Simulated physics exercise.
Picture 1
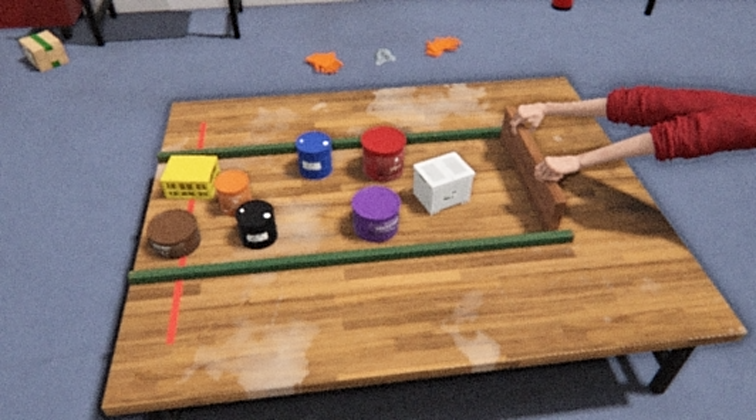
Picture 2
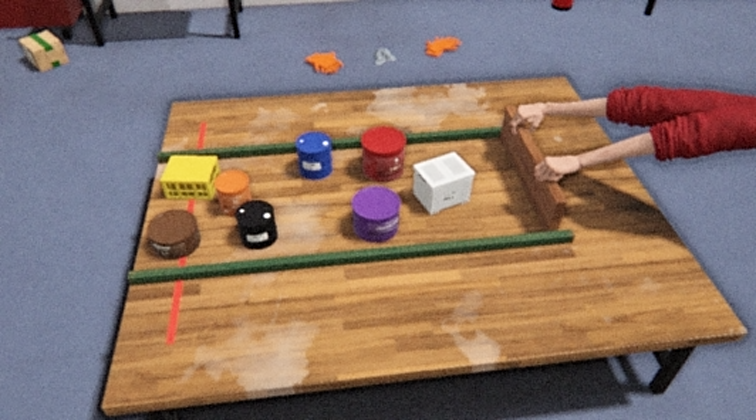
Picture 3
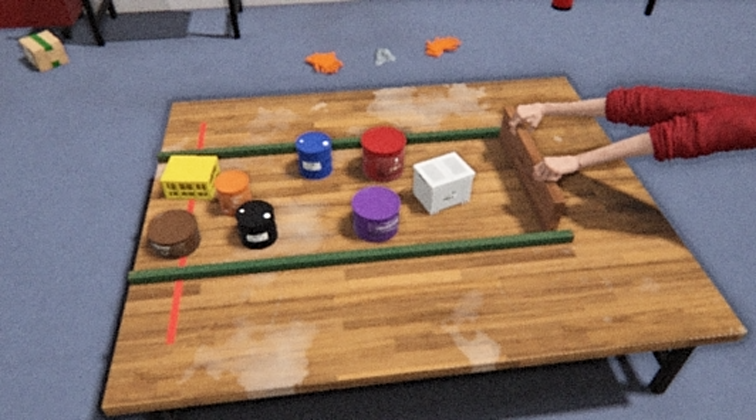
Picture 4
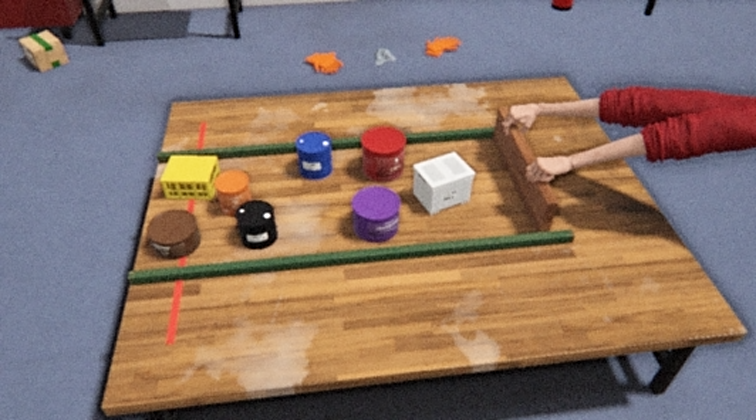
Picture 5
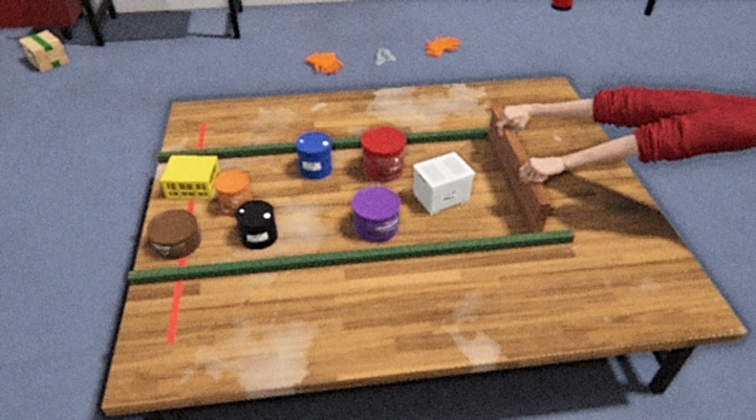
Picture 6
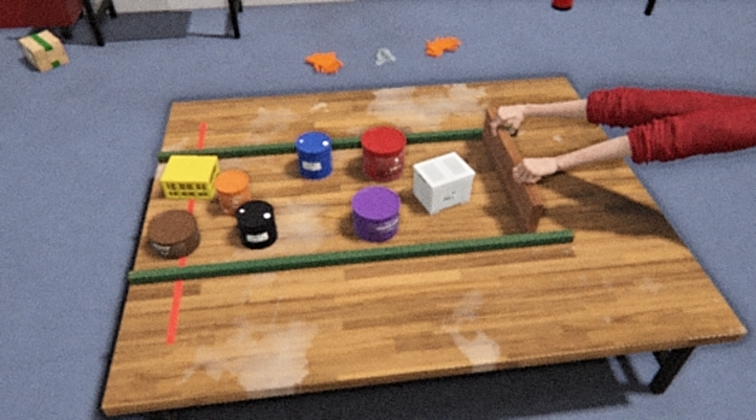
A low wooden table on a blue-grey floor is seen from above at an angle, by a camera that stays still. Between two green battens sit a yellow crate, brown, orange, black, blue, red and purple tubs, and a white box, with red tape at left. At right, two red-sleeved arms hold a brown plank, then slide it slightly left while the objects stay put.
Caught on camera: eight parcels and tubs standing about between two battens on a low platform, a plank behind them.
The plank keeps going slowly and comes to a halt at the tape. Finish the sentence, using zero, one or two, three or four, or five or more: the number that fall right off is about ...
The number that fall right off is about five or more.
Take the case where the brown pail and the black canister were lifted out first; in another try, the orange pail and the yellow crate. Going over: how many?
Result, first then second: 3, 3.
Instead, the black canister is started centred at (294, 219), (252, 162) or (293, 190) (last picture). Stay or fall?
Spot by spot: It ends up off; it ends up off; it ends up off.
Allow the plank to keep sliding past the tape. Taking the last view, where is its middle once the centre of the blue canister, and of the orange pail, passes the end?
For the blue canister at (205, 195), for the orange pail at (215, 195).
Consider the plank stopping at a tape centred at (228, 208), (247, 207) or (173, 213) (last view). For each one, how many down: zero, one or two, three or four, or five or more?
One to two; either one or two; 5 or more.
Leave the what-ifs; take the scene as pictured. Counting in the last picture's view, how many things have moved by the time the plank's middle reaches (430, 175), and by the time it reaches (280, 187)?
The count reaches 1 first and 8 second.
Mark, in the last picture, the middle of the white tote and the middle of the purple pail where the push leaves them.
Near (161, 203) and (157, 235).
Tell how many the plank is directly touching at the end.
In total, 3.
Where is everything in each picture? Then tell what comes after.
Brown pail (175, 234); yellow crate (192, 177); orange pail (234, 194); plank (529, 166); tape (190, 212), in the first picture.
Yellow crate (192, 177); blue canister (315, 156), in the second picture.
Orange pail (234, 194); red pail (383, 155), in the third picture.
Brown pail (175, 235); purple pail (376, 215), in the fourth picture.
Yellow crate (192, 177); white tote (442, 184), in the fifth picture.
Brown pail (175, 235); yellow crate (192, 177); orange pail (234, 194); plank (509, 168); tape (190, 212), in the sixth picture.
Early on, none off yet; brown pail at rest near (175, 235); yellow crate at rest near (192, 177); orange pail at rest near (234, 194).
Finally, the number that fall off is five or more; lost, blue canister, black canister, orange pail, yellow crate and brown pail.
